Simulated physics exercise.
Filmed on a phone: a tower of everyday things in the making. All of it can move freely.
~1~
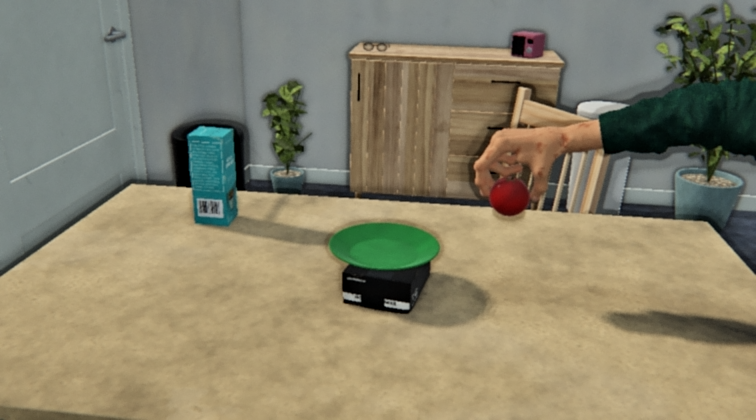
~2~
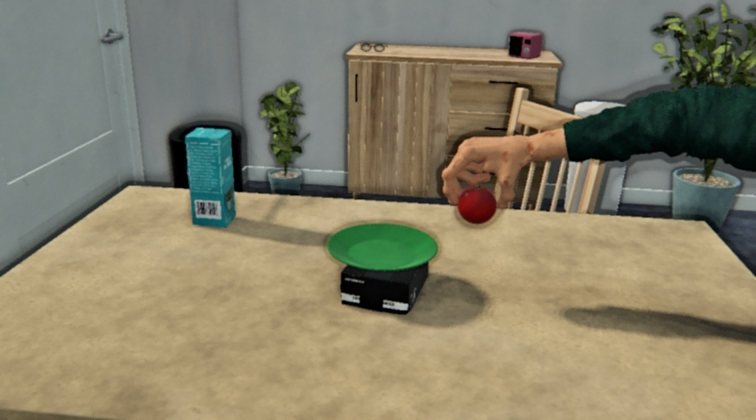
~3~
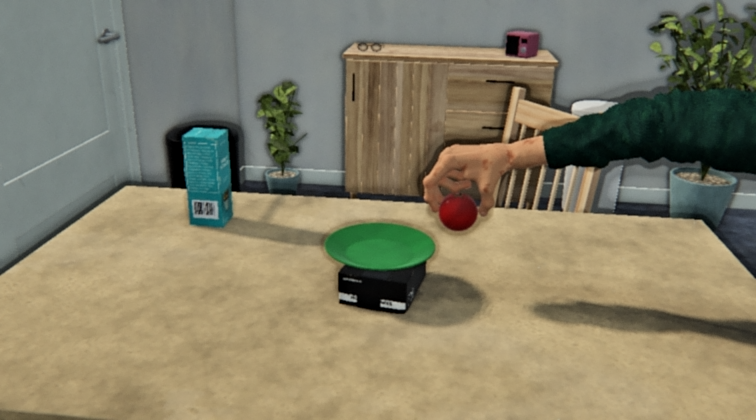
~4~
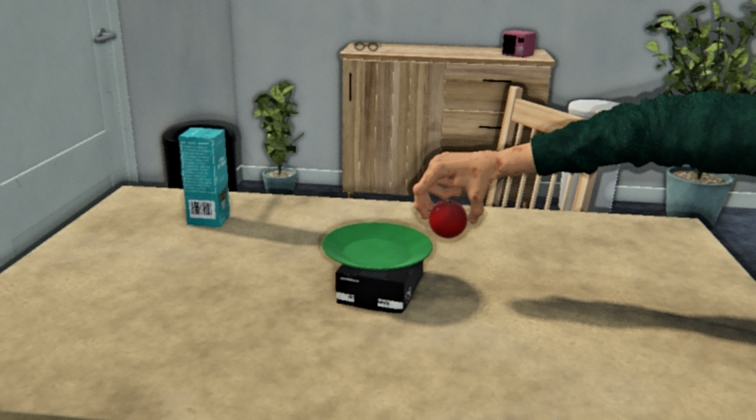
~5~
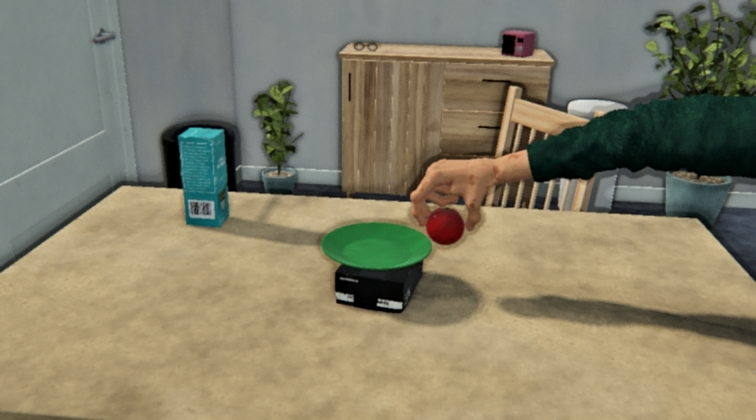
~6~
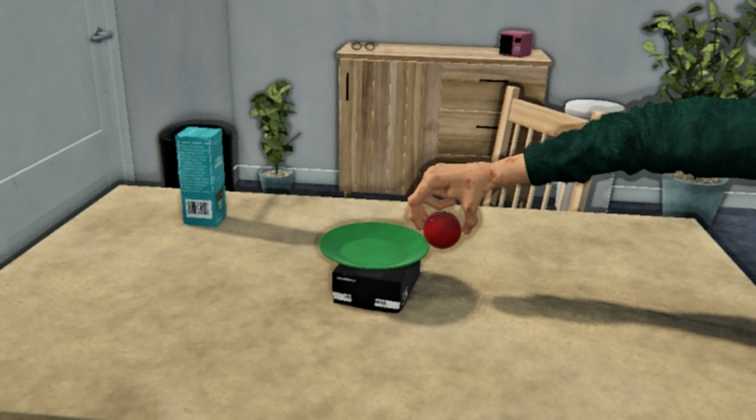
A hand carries a red tomato left and slightly down beside a green plate.
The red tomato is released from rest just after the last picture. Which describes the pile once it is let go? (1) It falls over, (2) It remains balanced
The answer is 1.
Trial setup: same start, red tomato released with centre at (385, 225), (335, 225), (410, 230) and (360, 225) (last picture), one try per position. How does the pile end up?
Try one: It stands firm; try two: It stands firm; try three: It stands firm; try four: It stands firm.
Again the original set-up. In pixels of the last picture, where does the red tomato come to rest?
Roughly at pixel (462, 275).
Then, 0.20 s after the last picture, red tomato rolled a little near (448, 242).
Then, 0.30 s after the last picture, red tomato now fallen.
At rest, fallen, red tomato; the other 3 in place. Seen from the same camera at the end, red tomato near (462, 276). The pile gives way.
